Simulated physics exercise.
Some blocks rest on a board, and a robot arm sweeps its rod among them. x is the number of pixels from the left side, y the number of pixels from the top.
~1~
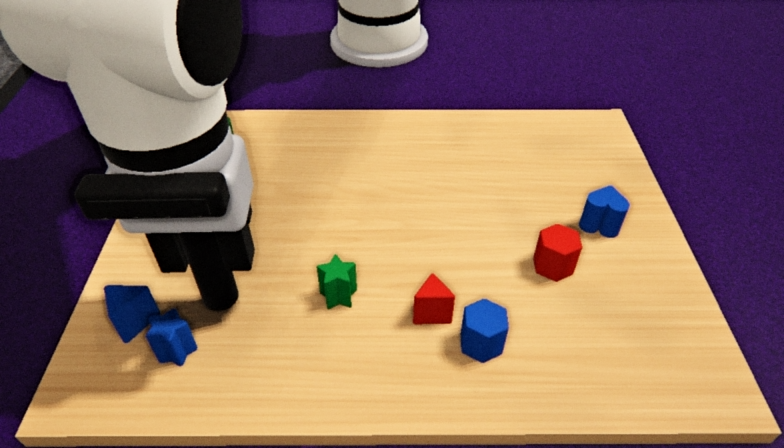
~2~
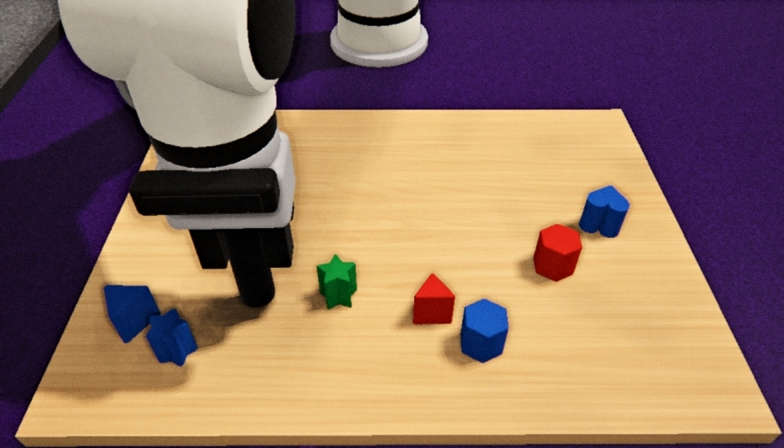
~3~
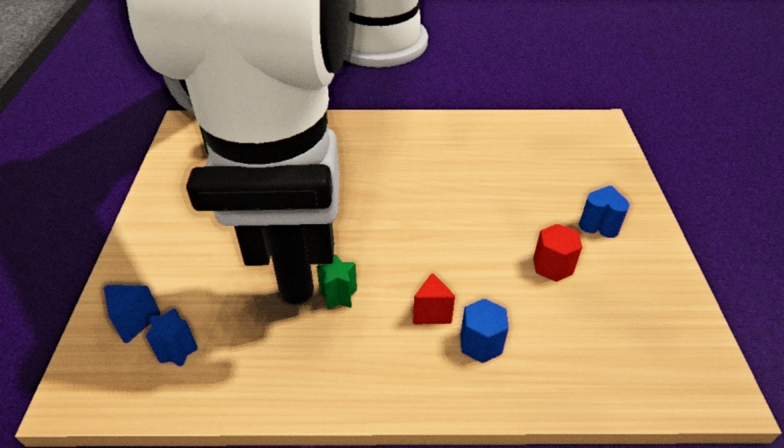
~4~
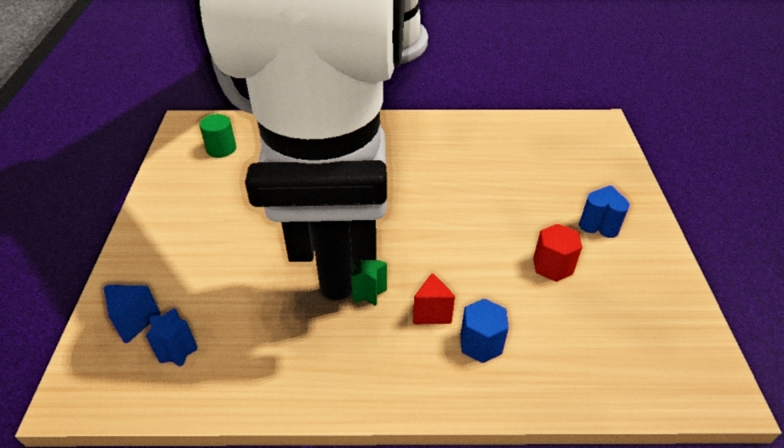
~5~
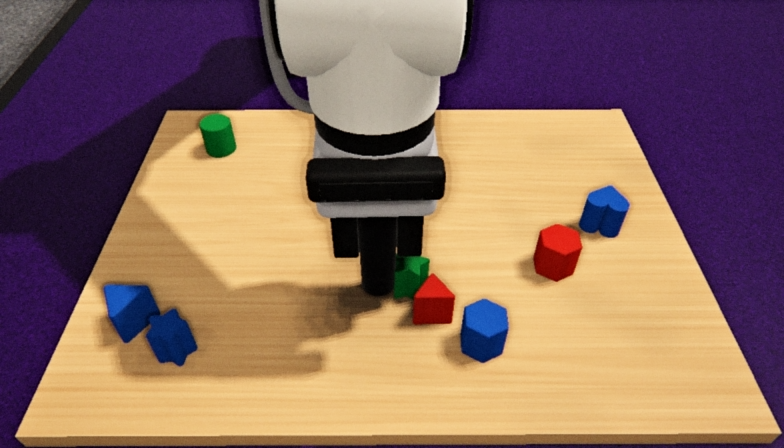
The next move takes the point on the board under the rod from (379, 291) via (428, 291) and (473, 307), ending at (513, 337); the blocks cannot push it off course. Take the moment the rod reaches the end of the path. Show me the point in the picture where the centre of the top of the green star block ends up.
Around pixel (494, 260).
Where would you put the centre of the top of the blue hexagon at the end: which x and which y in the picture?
It is going to be at (498, 337).
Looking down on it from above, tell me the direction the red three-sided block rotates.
My prediction: CW.
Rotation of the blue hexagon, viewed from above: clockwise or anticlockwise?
Looking down on the board, it turns clockwise.
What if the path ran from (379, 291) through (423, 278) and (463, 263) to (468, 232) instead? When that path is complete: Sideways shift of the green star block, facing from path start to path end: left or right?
The right.
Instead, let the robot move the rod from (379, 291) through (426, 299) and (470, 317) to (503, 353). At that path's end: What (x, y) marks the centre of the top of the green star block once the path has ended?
Final place: (468, 257).
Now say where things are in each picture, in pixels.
The first picture shows rod tip at (221, 297); block tops, green star block at (336, 268); red three-sided block at (434, 288); blue hexagon at (487, 316); red hexagon at (561, 238).
The second picture shows rod at (258, 294); blocks unchanged.
The third picture shows rod at (297, 291); blocks unchanged.
The fourth picture shows rod at (337, 287); green star block at (367, 264).
The fifth picture shows rod at (379, 283); green star block at (410, 260); red three-sided block at (434, 288); blue hexagon at (487, 316); red hexagon at (561, 238).
On the path given first. One third of the way, rod at (431, 284); green star block at (462, 258); red three-sided block at (439, 289), turned 30° clockwise.
Two thirds of the way, rod at (475, 299); green star block at (493, 259), turned 45° anticlockwise; red three-sided block at (449, 294), turned 85° clockwise.
At the end, rod at (515, 329); green star block at (494, 260), turned 50° anticlockwise; red three-sided block at (449, 295), turned 90° clockwise; blue hexagon at (498, 337), turned 60° clockwise; red hexagon in place.
